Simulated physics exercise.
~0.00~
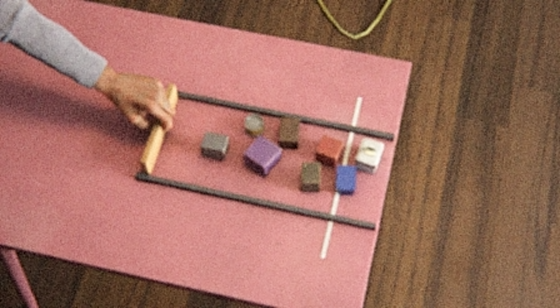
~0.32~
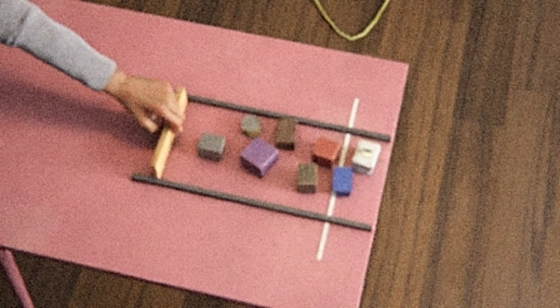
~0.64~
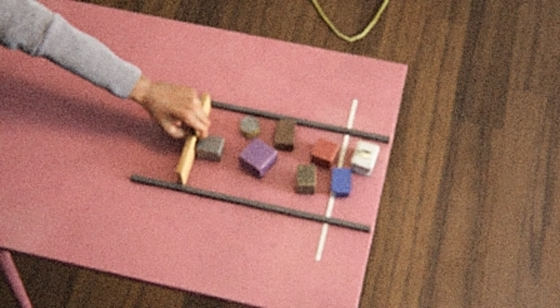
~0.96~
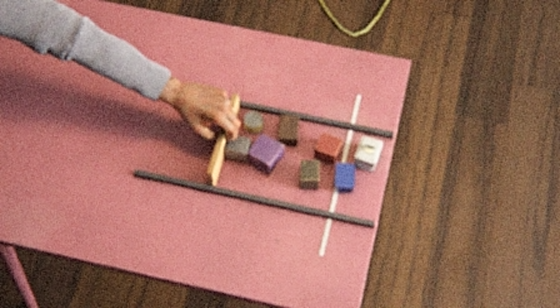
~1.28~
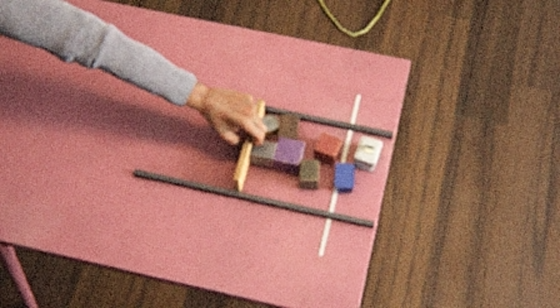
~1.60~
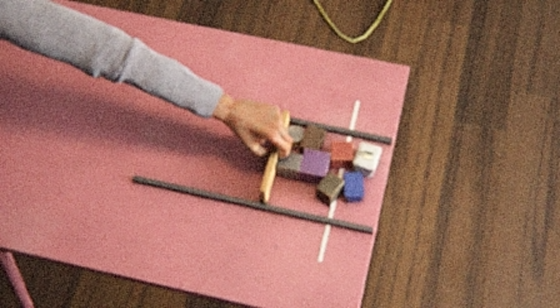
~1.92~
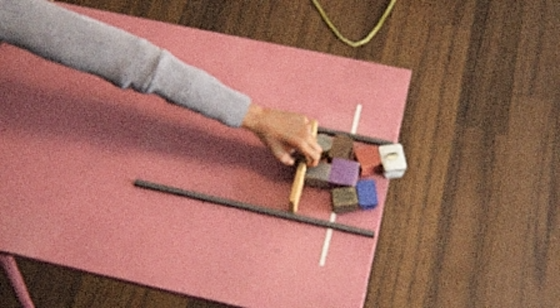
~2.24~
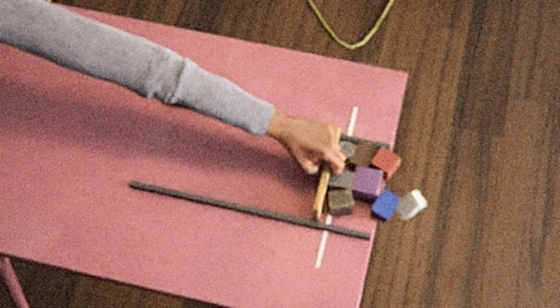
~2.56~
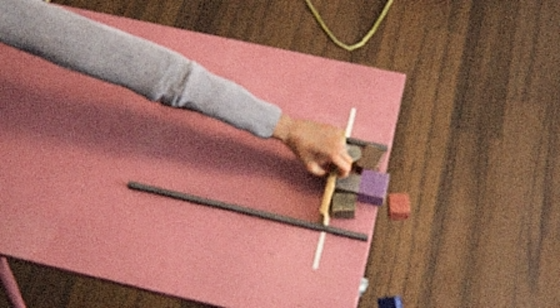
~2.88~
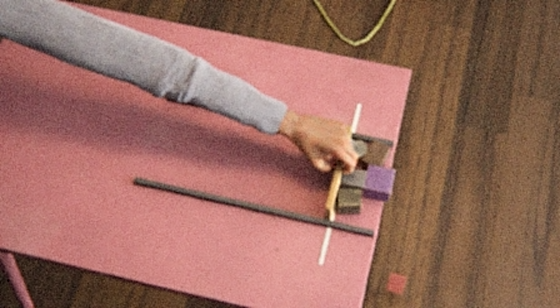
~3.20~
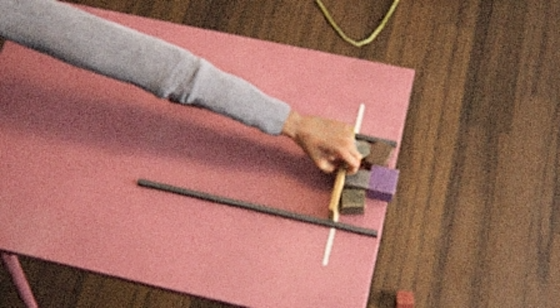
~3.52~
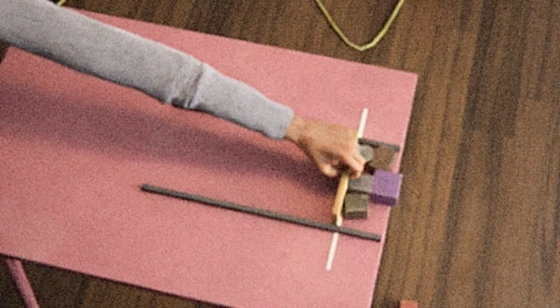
A hand slid a wooden board rightward across a pink table, bunching small blocks together between two dark rails until the white, blue and red ones dropped off the edge, then stopped at the pale tape with the purple and other blocks still on the table.
